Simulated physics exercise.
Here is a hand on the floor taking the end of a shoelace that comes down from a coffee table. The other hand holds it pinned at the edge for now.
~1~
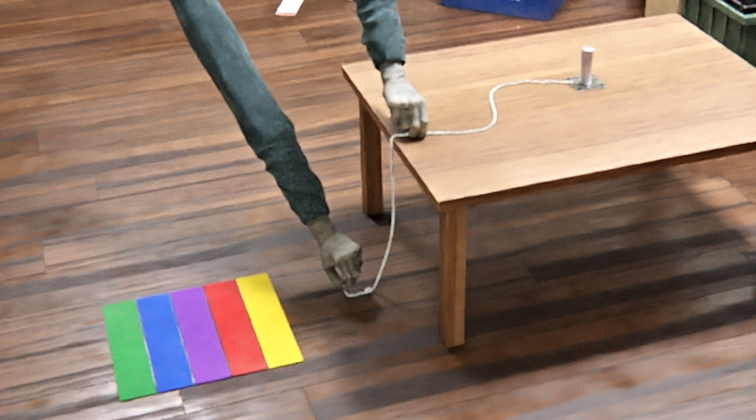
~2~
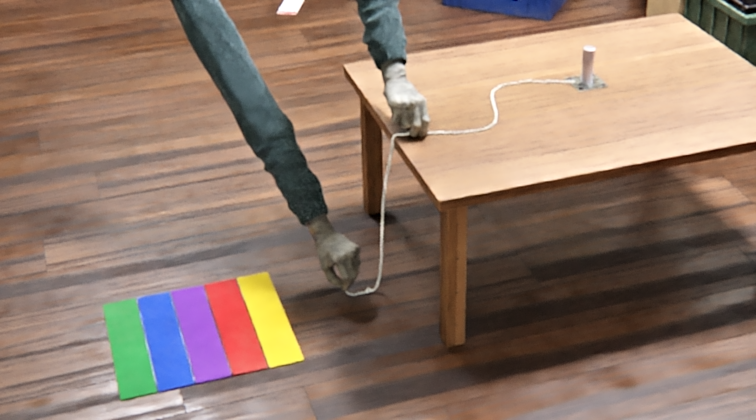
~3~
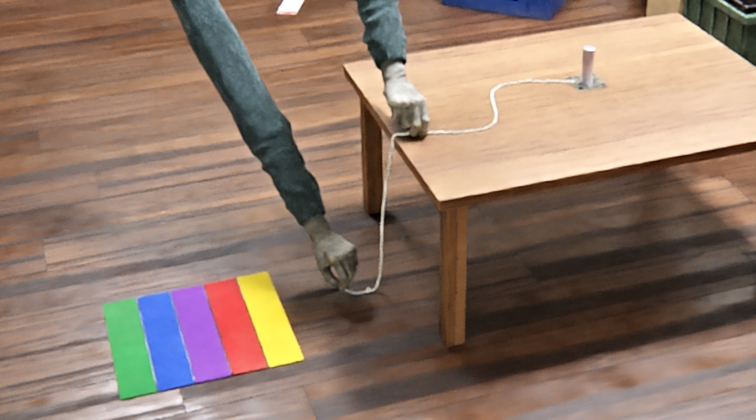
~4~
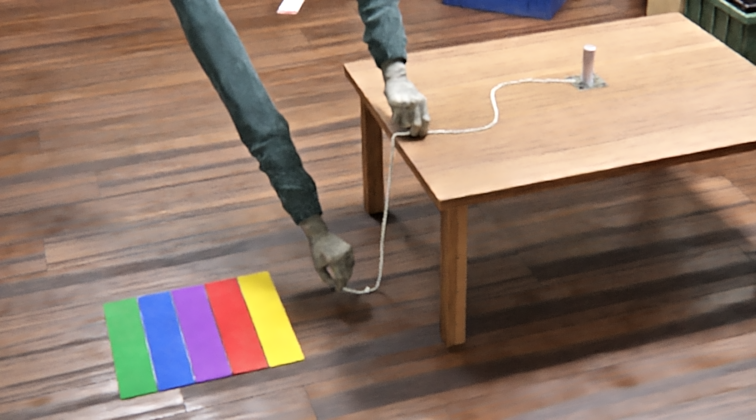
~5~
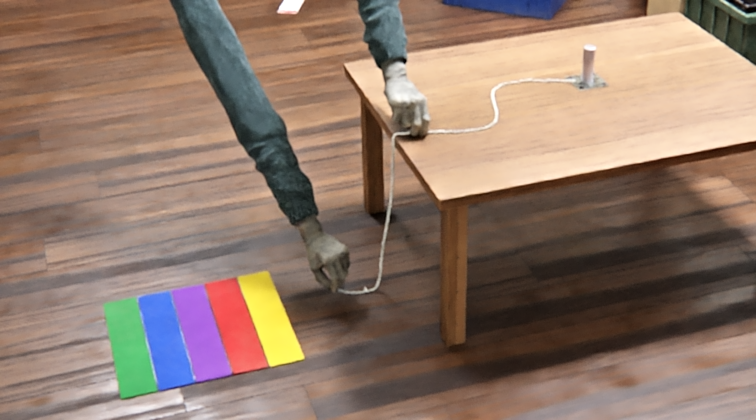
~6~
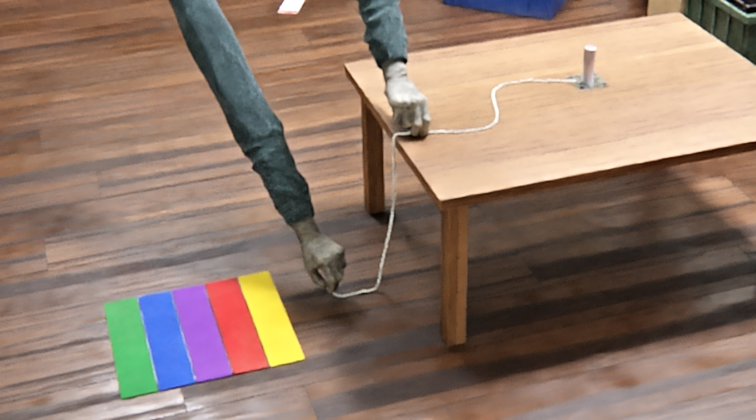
Two hands in dark green sleeves work a pale shoelace at a wooden coffee table on a brown plank floor, seen from above by a still camera. One pins the lace at the table's left edge, its line winding back to a small upright peg, beside floor strips of green, blue, purple, red and yellow. The lower hand draws the end slightly left along the floor, and the hanging lace sways a little.
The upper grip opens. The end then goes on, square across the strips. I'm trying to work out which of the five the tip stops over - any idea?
I would say the blue one.
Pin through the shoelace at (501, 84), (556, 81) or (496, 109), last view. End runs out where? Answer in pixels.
In that order: (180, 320), (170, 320) and (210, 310).
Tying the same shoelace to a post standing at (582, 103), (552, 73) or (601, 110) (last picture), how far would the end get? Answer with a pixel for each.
Going through the tries, you get (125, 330), then (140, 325), then (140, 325).
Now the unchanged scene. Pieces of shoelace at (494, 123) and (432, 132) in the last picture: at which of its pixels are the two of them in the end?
(435, 121), then (377, 149).
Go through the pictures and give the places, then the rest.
In the first picture, end (344, 286); yellow (280, 347); red (244, 355); purple (208, 363); blue (171, 371); green (135, 379).
In the second picture, end (342, 285); shoelace through (543, 82) (492, 100) (475, 131) (397, 137) (382, 210) (380, 274).
In the third picture, end (339, 286).
In the fourth picture, end (336, 286); shoelace through (543, 82) (492, 99) (475, 130) (397, 136) (386, 209) (380, 274).
In the fifth picture, end (332, 287).
In the sixth picture, end (328, 288); shoelace through (544, 82) (493, 99) (476, 130) (398, 136) (393, 208) (380, 273).
A little later, end near (232, 307); over red.
Next, end near (188, 316); over purple.
When it is tight, end near (163, 321); over blue. Over blue.
